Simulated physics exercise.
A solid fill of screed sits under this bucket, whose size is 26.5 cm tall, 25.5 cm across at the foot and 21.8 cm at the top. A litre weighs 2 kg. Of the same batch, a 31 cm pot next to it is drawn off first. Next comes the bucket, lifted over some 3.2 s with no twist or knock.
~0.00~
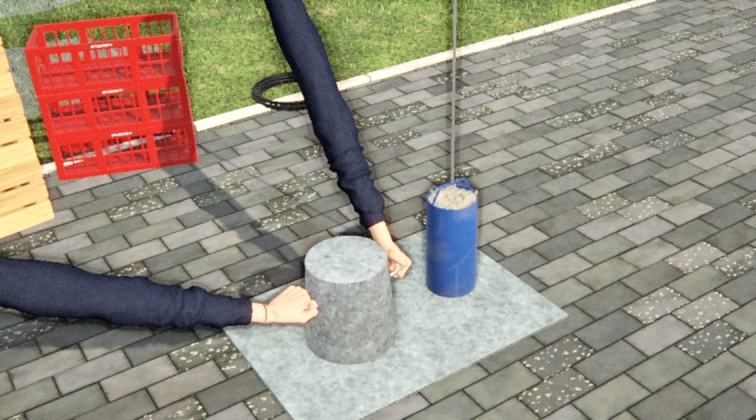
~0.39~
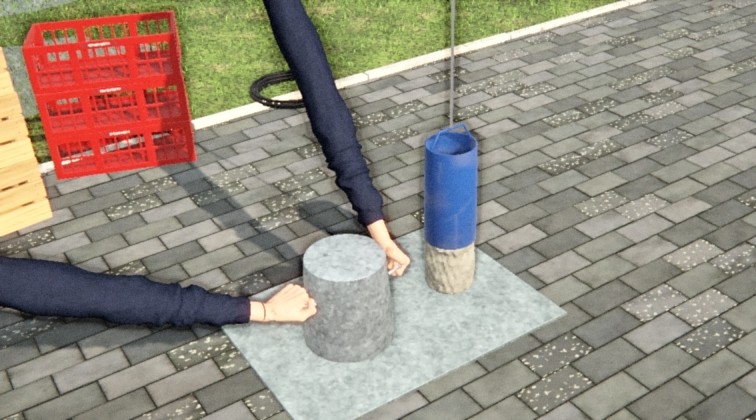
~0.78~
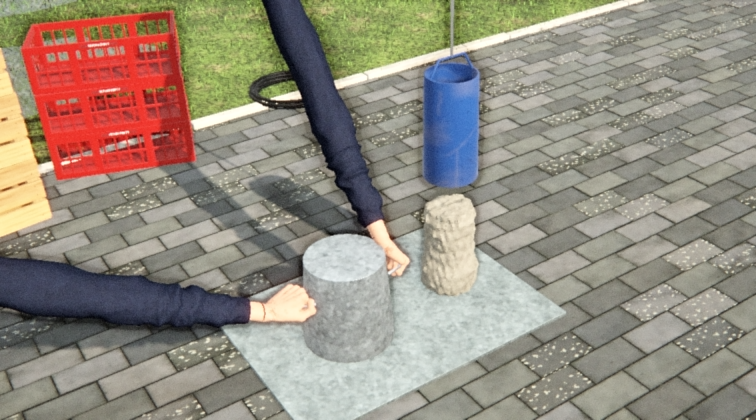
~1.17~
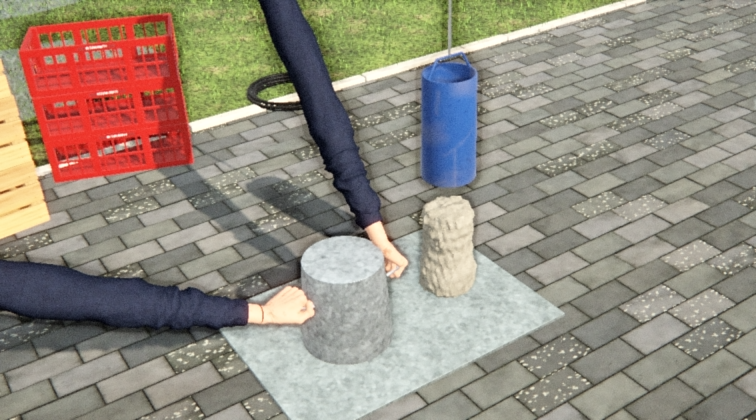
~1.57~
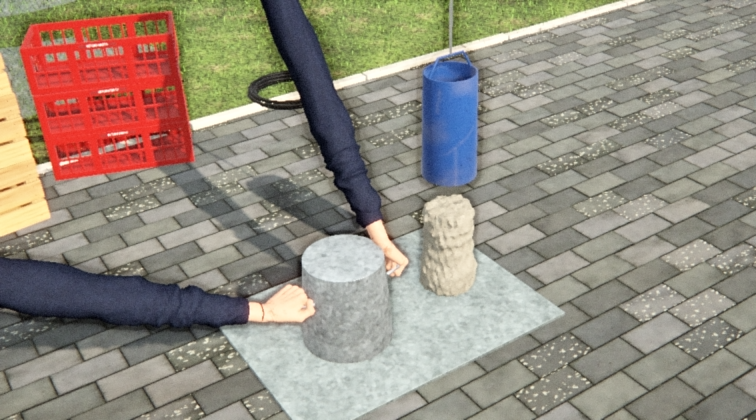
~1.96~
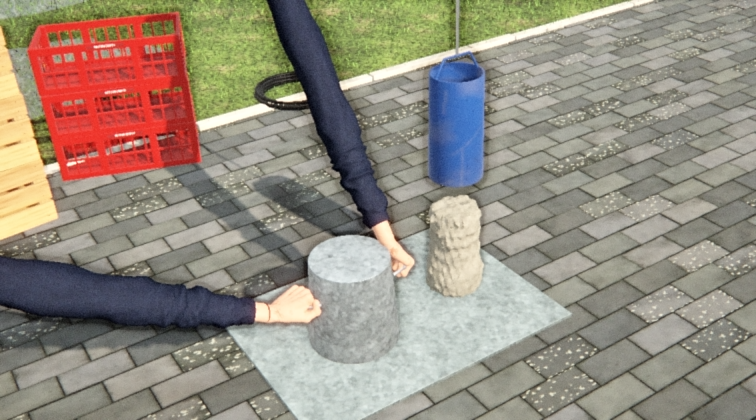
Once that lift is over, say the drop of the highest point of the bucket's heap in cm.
I'd put it near 0 centimetres.
After 2.8 s, the bucket is up 6.8 cm; the screed has come down 0.1 cm to 26 cm and is 26 cm wide.
After 3.6 s, the bucket is up 17 cm; the screed has come down 0.1 cm to 26 cm and is 26 cm wide.
After 4.4 s, the bucket is up 27 cm; the screed has come down 0.1 cm to 26 cm and is 26 cm wide.
After 5.3 s, the bucket is clear; the screed has come down 0.2 cm to 26 cm and is 26 cm wide.
After 5.8 s, at rest, the bucket is clear; the screed has come down 0.2 cm to 26 cm and is 26 cm wide.
